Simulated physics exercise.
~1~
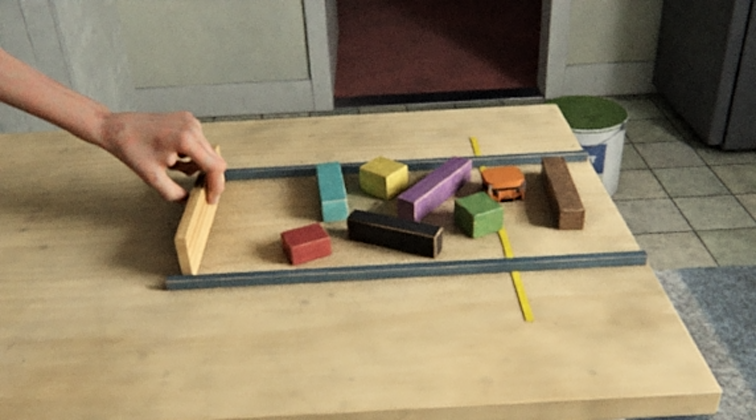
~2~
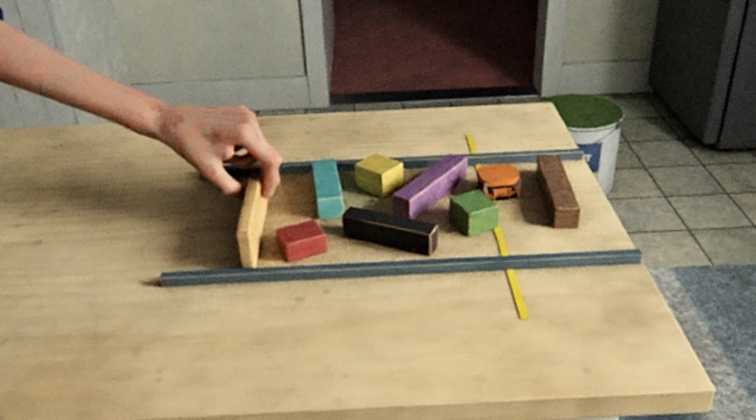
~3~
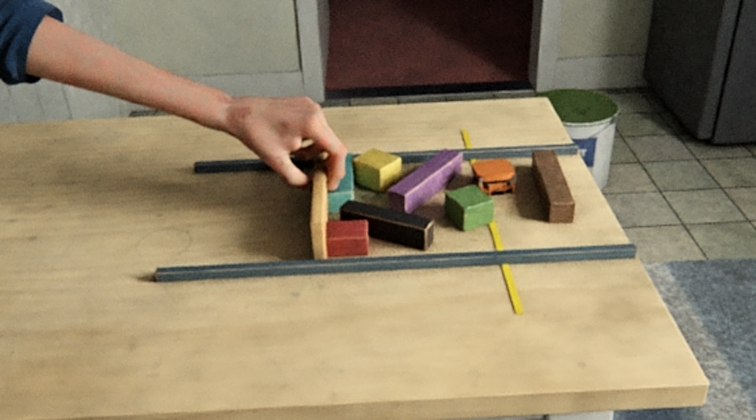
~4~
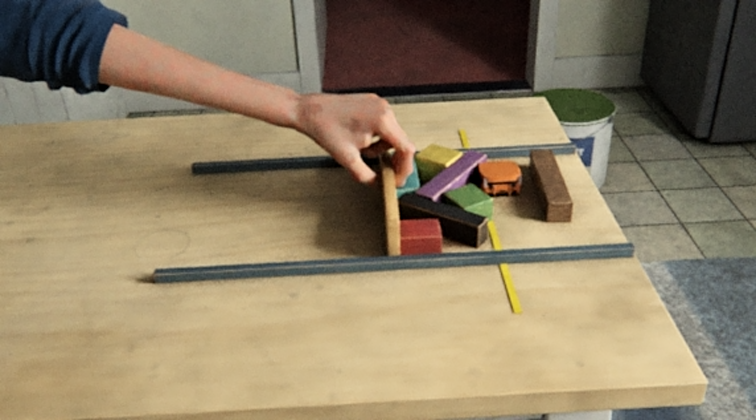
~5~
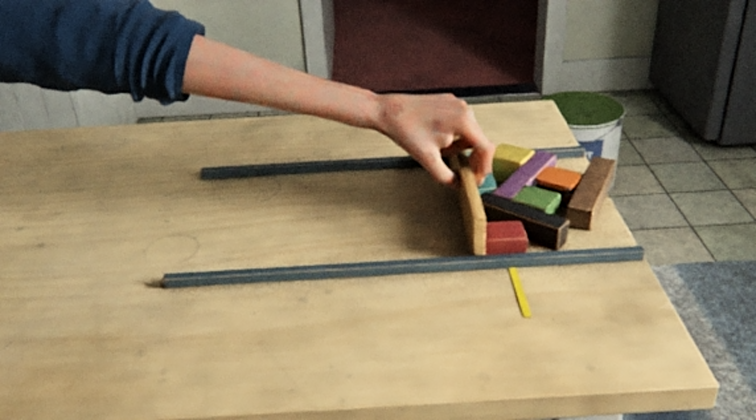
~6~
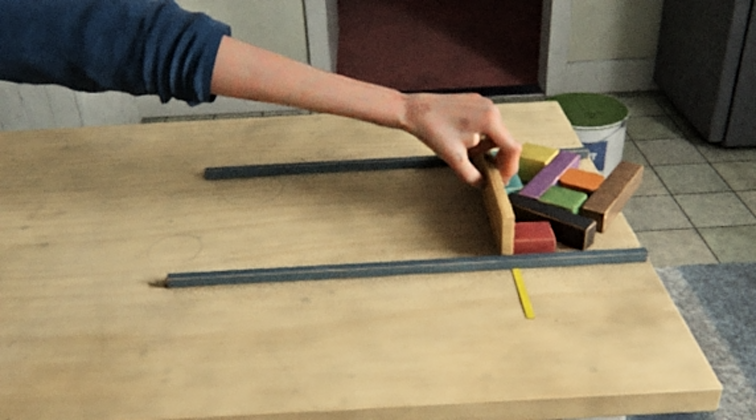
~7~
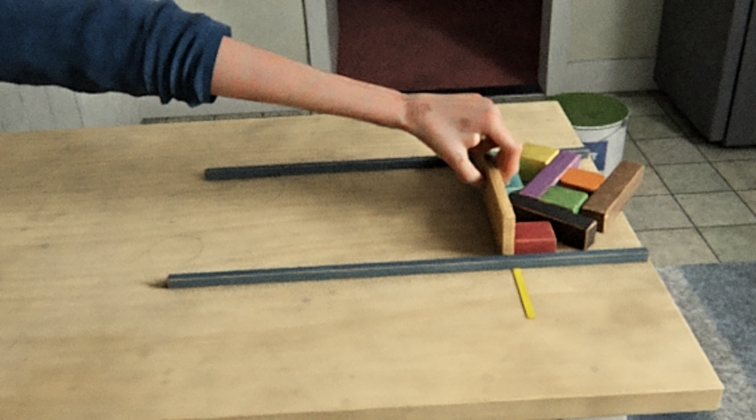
On a wooden table, a hand slid an upright board to the right between two dark rails, gathering colourful blocks and bars into a tight cluster near the table's edge, then stopped near the yellow tape with none of them fallen off.
